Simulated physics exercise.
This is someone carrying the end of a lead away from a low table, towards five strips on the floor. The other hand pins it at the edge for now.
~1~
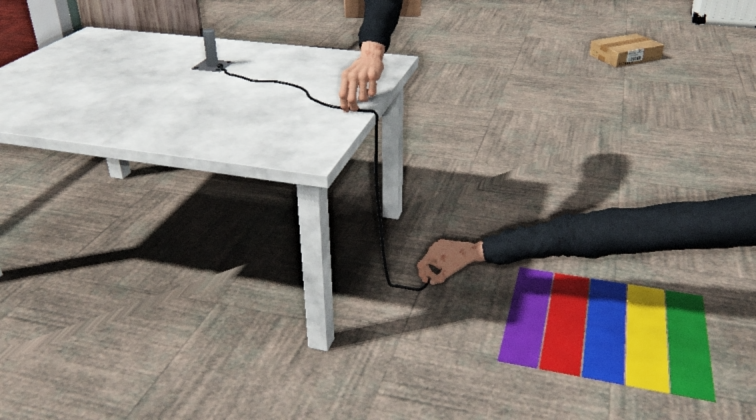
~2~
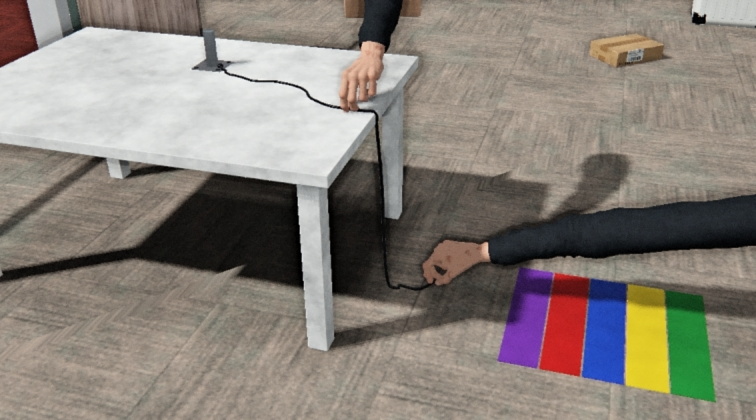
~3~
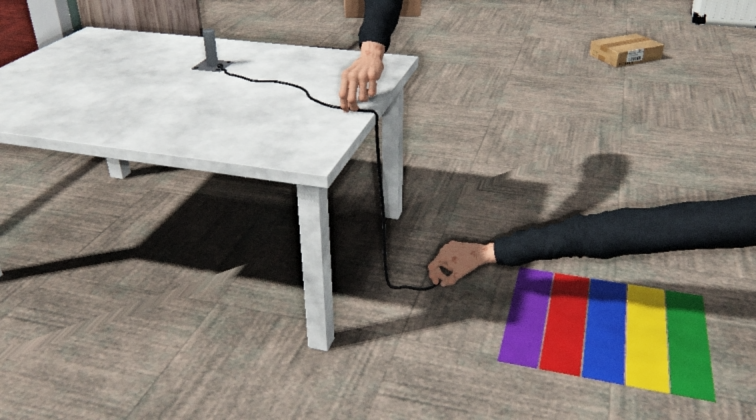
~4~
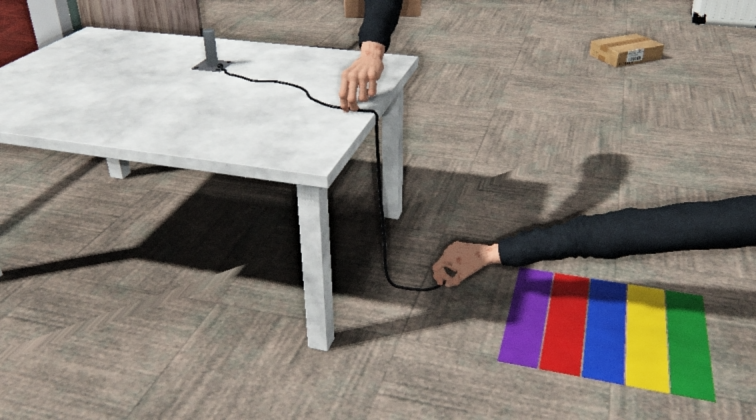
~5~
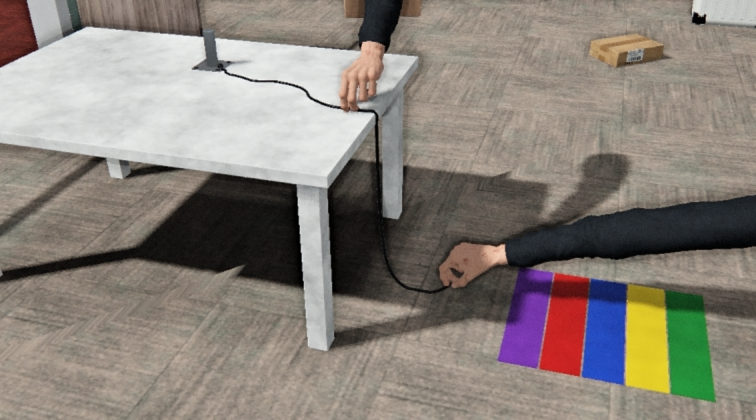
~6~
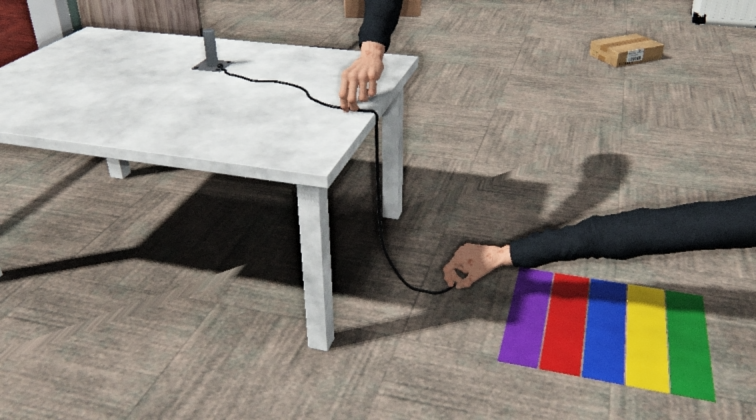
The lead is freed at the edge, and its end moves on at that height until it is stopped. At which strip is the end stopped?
It halts on the red strip.
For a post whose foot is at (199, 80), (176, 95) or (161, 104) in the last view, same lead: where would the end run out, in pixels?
In that order: (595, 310), (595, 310) and (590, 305).
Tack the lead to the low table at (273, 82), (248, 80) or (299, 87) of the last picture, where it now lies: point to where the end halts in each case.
In that order: (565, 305), (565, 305) and (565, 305).
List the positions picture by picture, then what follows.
End (429, 280); purple (521, 345); red (562, 353); blue (604, 360); yellow (647, 368); green (691, 376), in the first frame.
End (434, 281); lead through (230, 75) (293, 86) (333, 107) (379, 146) (383, 213) (387, 278), in the second frame.
End (440, 282), in the third frame.
End (444, 283); lead through (230, 75) (293, 86) (333, 107) (377, 146) (382, 213) (388, 278), in the fourth frame.
End (451, 284), in the fifth frame.
End (455, 284); lead through (230, 75) (293, 86) (333, 107) (377, 146) (379, 213) (400, 276), in the sixth frame.
Early on, end near (511, 294); short of the strips.
Midway, end near (552, 300); over red.
At the end of the slack, end near (575, 304); over red. Over red.
